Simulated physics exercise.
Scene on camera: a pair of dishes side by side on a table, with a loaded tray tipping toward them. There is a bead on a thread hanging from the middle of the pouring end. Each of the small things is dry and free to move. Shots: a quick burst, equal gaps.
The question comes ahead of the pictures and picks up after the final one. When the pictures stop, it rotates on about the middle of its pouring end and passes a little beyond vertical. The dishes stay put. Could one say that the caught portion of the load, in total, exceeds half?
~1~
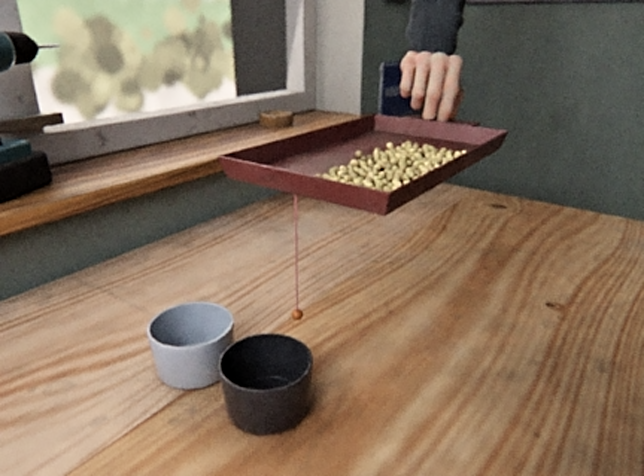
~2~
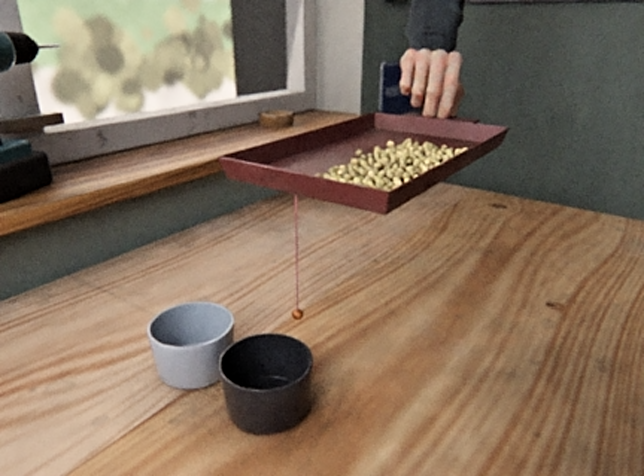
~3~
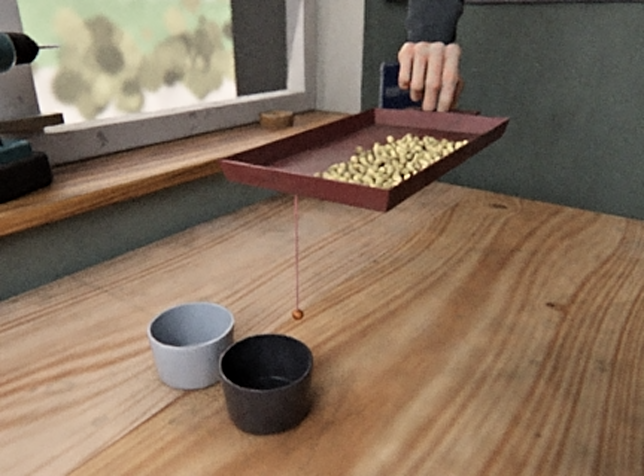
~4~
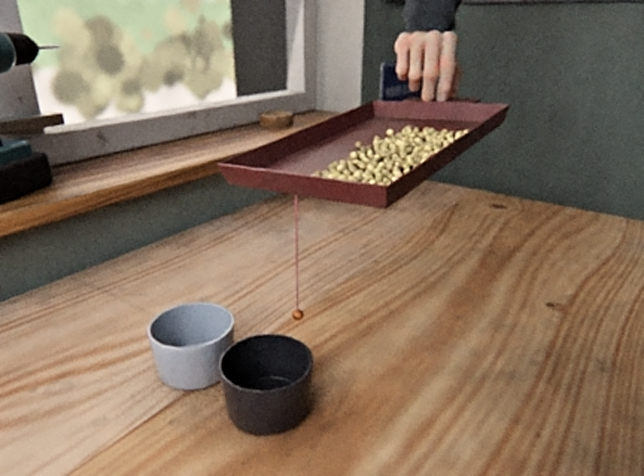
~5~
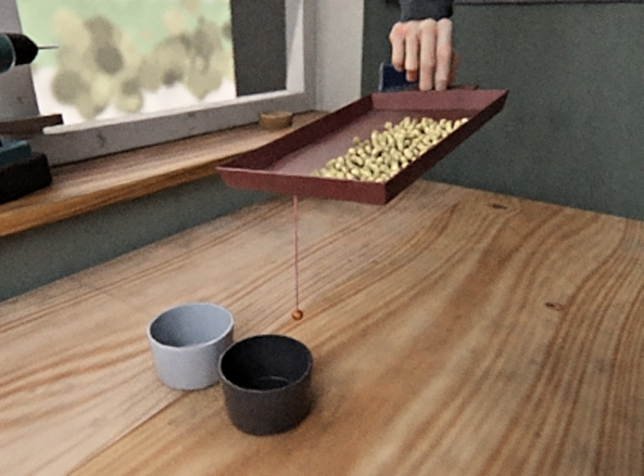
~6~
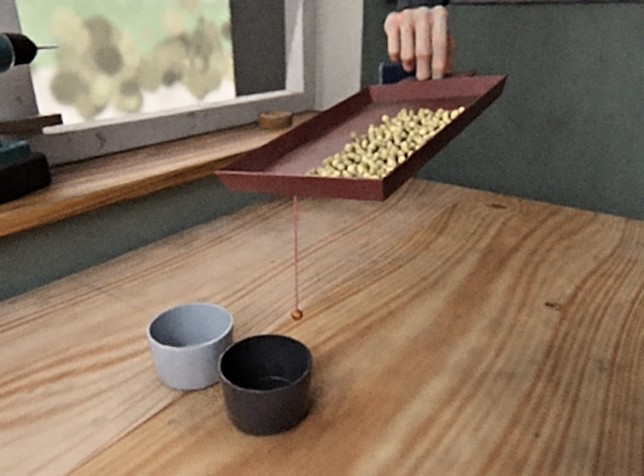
No, it falls short of half.
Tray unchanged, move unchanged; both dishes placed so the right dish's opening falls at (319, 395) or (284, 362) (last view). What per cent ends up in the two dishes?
It comes to near 0 per cent the first time and near 40 per cent the second time.
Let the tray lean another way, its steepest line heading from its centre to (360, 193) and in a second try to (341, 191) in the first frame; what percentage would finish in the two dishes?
For the first it's near 0 %, for the second near 20 %.
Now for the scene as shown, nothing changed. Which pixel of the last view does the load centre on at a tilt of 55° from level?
Mark it at roughly (263, 180) in the final frame.
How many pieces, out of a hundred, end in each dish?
Near 20 in a hundred for the left dish; near 0 for the right dish.
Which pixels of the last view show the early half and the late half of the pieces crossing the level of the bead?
Close to (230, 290), then close to (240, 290).
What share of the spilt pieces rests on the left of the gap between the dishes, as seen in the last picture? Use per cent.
I'd put it at close to 40 per cent.
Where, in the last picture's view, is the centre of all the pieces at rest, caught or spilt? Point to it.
Centre at rest, last view: Approx. (229, 338).
Just after the last frame, tray tipped steeply; almost all on the tray; just a few in the left dish; just a few outside both; just a few in the air.
A moment on, tray tipped right over; roughly a third on the tray; about a tenth in the left dish; roughly a third outside both; roughly a quarter in the air.
Further on, tray tipped past a quarter turn; just a few in the right dish; roughly a quarter in the left dish; the larger part outside both.
When it is over, tray tipped past a quarter turn; just a few in the right dish; roughly a quarter in the left dish; the larger part outside both.
